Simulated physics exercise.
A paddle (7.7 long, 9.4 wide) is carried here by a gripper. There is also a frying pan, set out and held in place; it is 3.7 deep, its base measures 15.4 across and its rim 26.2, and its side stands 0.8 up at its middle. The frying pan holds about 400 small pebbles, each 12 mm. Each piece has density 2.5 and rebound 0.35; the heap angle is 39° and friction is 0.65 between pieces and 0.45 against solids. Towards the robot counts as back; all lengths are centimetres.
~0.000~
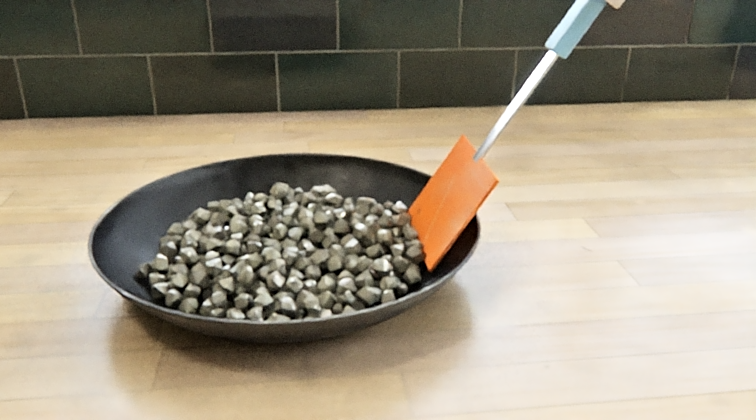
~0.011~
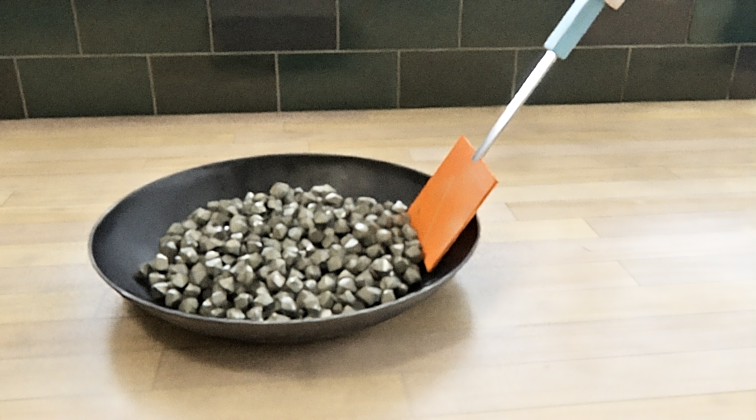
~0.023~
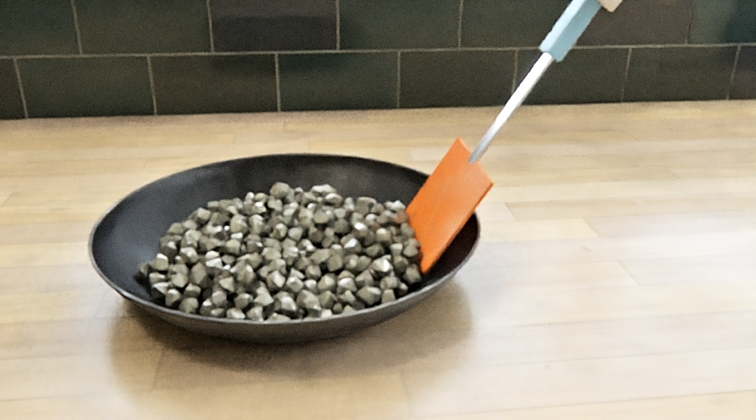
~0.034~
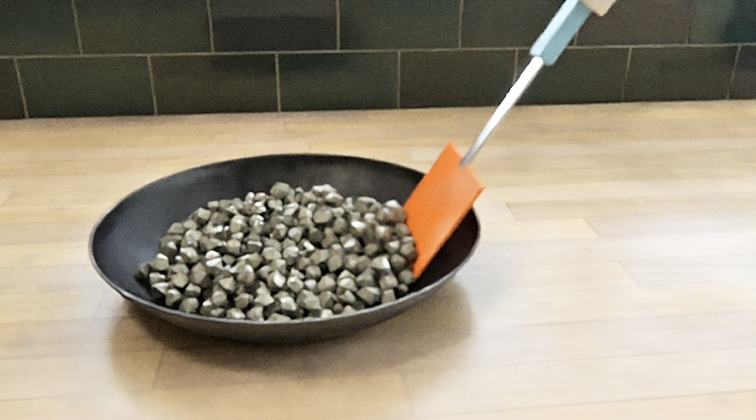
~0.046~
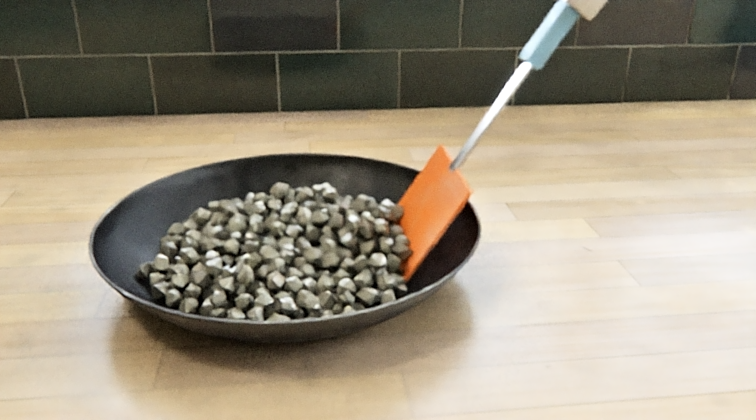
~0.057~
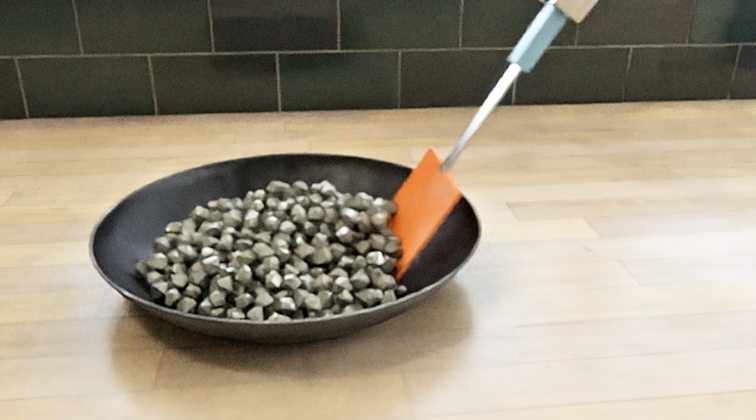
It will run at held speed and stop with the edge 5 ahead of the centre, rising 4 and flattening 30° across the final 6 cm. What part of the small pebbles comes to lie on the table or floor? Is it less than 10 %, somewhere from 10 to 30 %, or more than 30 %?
It is less than 10 %.
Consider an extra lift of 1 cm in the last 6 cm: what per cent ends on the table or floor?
Result: Approx. 10 %.
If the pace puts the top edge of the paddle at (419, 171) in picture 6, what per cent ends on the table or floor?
About 20 percent.
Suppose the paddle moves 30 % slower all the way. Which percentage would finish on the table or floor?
5 per cent, roughly.
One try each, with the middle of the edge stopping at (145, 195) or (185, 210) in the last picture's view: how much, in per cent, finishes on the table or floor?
The two tries give near 35 and near 15 in a hundred.
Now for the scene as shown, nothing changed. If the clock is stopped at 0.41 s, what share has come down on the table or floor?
Roughly 5 percent.
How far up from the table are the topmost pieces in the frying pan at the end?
Peak at rest, approximately 5.5 centimetres.
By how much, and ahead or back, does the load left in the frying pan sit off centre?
I'd say it's roughly 5.0 cm toward the front.
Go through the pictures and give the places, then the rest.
The first picture shows paddle top edge at (480, 156), sloping 57°; upper third of the load around (293, 234), from x 145 to 415, top at y 190; 405 in the frying pan.
The second picture shows paddle top edge at (479, 156), sloping 57°; upper third of the load around (293, 234), from x 145 to 415, top at y 190.
The third picture shows paddle top edge at (475, 158), sloping 57°; upper third of the load around (293, 234), from x 145 to 415, top at y 190.
The fourth picture shows paddle top edge at (466, 162), sloping 57°; upper third of the load around (303, 234), from x 145 to 410, top at y 190.
The fifth picture shows paddle top edge at (455, 166), sloping 57°; upper third of the load around (306, 233), from x 145 to 400, top at y 190.
The sixth picture shows paddle top edge at (445, 168), sloping 57°; upper third of the load around (301, 230), from x 140 to 400, top at y 190; 405 in the frying pan.
By 0.12 s, sloping 57°, highest piece 5 above the table; 405 in the frying pan.
By 0.18 s, sloping 44°, highest piece 6 above the table; 400 in the frying pan, 5 on the blade or in flight.
By 0.41 s, sloping 27°, highest piece 5 above the table; 385 in the frying pan, 20 on the table or floor.
By 1.46 s, sloping 27°, highest piece 5 above the table; 383 in the frying pan, 22 on the table or floor.
Final count, 383 in the frying pan, 22 on the table or floor. That is 5 % on the table or floor.
